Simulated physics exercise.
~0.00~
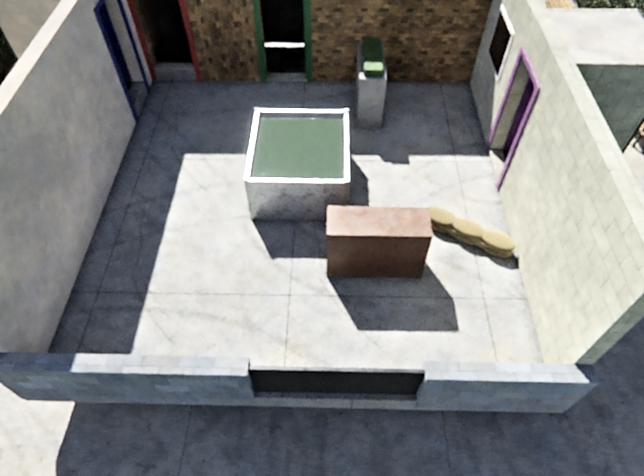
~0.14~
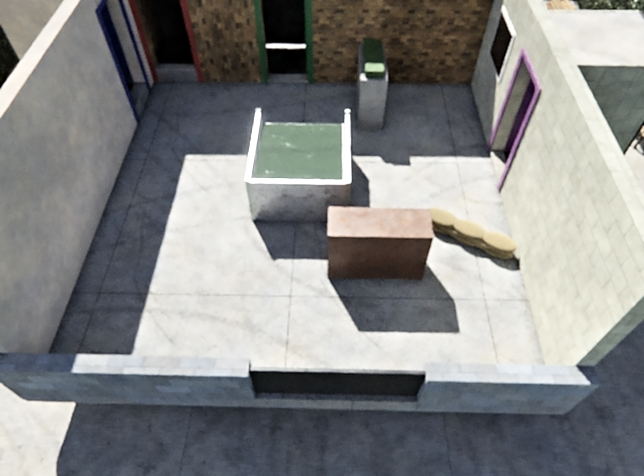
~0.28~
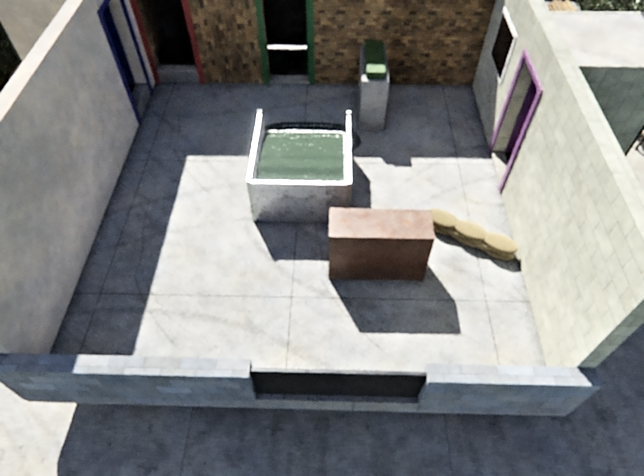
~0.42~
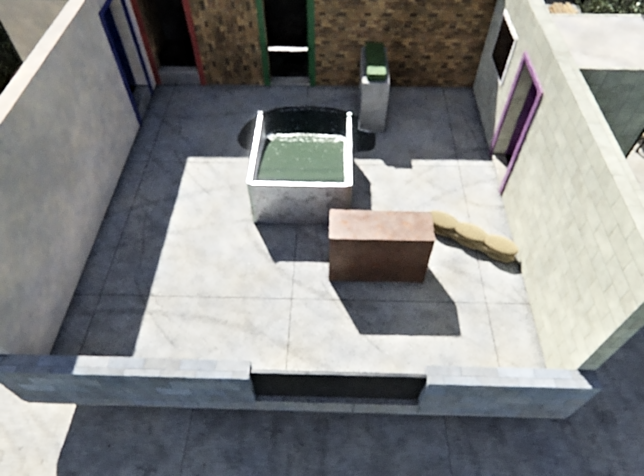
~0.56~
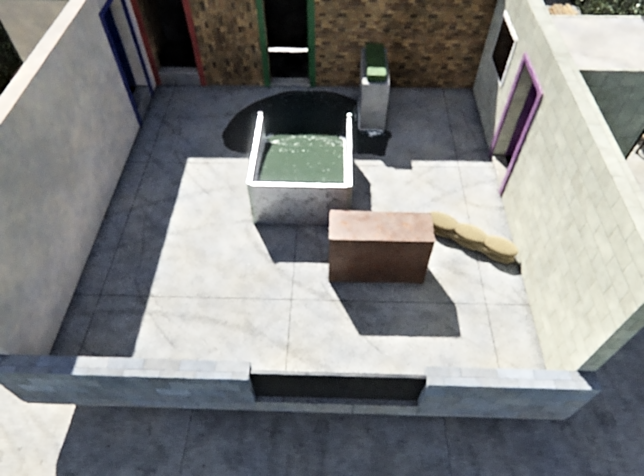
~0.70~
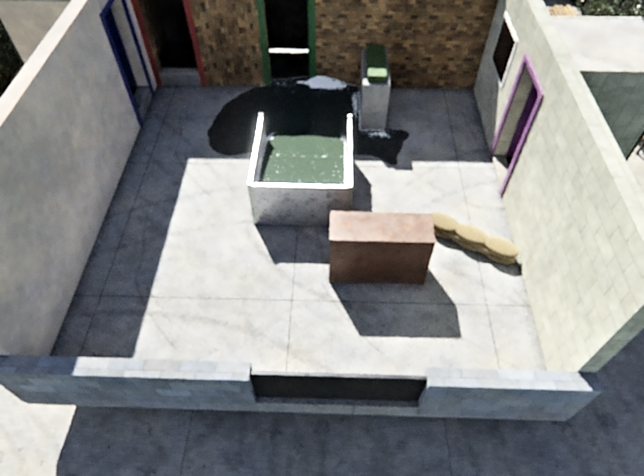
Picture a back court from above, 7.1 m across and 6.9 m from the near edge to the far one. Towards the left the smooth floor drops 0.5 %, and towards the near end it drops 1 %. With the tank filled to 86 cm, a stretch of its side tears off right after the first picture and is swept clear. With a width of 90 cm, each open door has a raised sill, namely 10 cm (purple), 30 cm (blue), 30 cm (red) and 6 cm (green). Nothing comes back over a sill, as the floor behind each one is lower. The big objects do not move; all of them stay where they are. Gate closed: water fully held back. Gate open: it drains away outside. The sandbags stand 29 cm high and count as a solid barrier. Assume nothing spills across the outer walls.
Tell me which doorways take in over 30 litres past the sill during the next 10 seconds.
The purple door remains within the limit, the blue door remains within the limit, the red door remains within the limit, the green door breaks the limit.
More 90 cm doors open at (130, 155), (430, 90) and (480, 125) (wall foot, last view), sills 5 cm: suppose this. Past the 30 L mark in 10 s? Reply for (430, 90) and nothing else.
Short of it.
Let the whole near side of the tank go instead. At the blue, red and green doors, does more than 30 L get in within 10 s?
Door blue stays within, door red stays within, door green stays within.
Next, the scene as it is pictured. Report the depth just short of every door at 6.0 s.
Measured in centimetres, the purple door gives 2, the blue door 12, the red door 11 and the green door 6.
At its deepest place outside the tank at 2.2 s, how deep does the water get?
Depth max: Approx. 34 cm.
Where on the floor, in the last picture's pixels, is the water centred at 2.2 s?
I'd put it close to (306, 125).
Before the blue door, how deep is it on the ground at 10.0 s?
Some 5.0 cm.
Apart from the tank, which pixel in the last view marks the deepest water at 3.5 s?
The spot is near (166, 86) in the last view.
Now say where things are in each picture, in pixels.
The first picture shows still water, 86 cm deep, in the tank at (300, 147).
In the second picture, water pours out on the tank's far side and has run 0.8 m, to a hidden place; typically 7 cm deep outside, 86 cm at the tank's back.
In the third picture, water pours out on the tank's far side and has run 1.1 m, to a hidden place; typically 13 cm deep outside, 83 cm at the tank's back.
In the fourth picture, the front is at a hidden place, 1.5 m from the gap on the tank's far side; 2.9 m2 of floor is under water; 74 cm left at the back of the tank.
In the fifth picture, water pours out on the tank's far side and has run 2.0 m, to (289, 94); typically 9 cm deep outside, 73 cm at the tank's back.
In the sixth picture, water pours out on the tank's far side and has run 2.5 m, to (291, 79); typically 9 cm deep outside, 69 cm at the tank's back.
After 1.4 s water covers 20 % of the floor and is deepest (46 cm) near (349, 99); purple door not reached, blue door not reached, red door 7 cm at the sill, 0 L in, green door 26 cm at the sill, 158 L in.
After 2.2 s water covers 25 % of the floor and is deepest (34 cm) near (277, 88); purple door 1 cm at the sill, 0 L in, blue door 17 cm at the sill, 0 L in, red door 12 cm at the sill, 0 L in, green door 28 cm at the sill, 340 L in.
After 3.5 s water covers 40 % of the floor and is deepest (27 cm) near (166, 86); purple door 6 cm at the sill, 0 L in, blue door 23 cm at the sill, 0 L in, red door 15 cm at the sill, 0 L in, green door 15 cm at the sill, 458 L in.
After 6.0 s water covers 70 % of the floor and is deepest (14 cm) near (41, 379); purple door 2 cm at the sill, 0 L in, blue door 12 cm at the sill, 0 L in, red door 11 cm at the sill, 0 L in, green door 6 cm at the sill, 491 L in.
After 10.0 s water covers 90 % of the floor and is deepest (11 cm) near (41, 379); purple door 4 cm at the sill, 0 L in, blue door 5 cm at the sill, 0 L in, red door 4 cm at the sill, 0 L in, green door 3 cm at the sill, 492 L in.
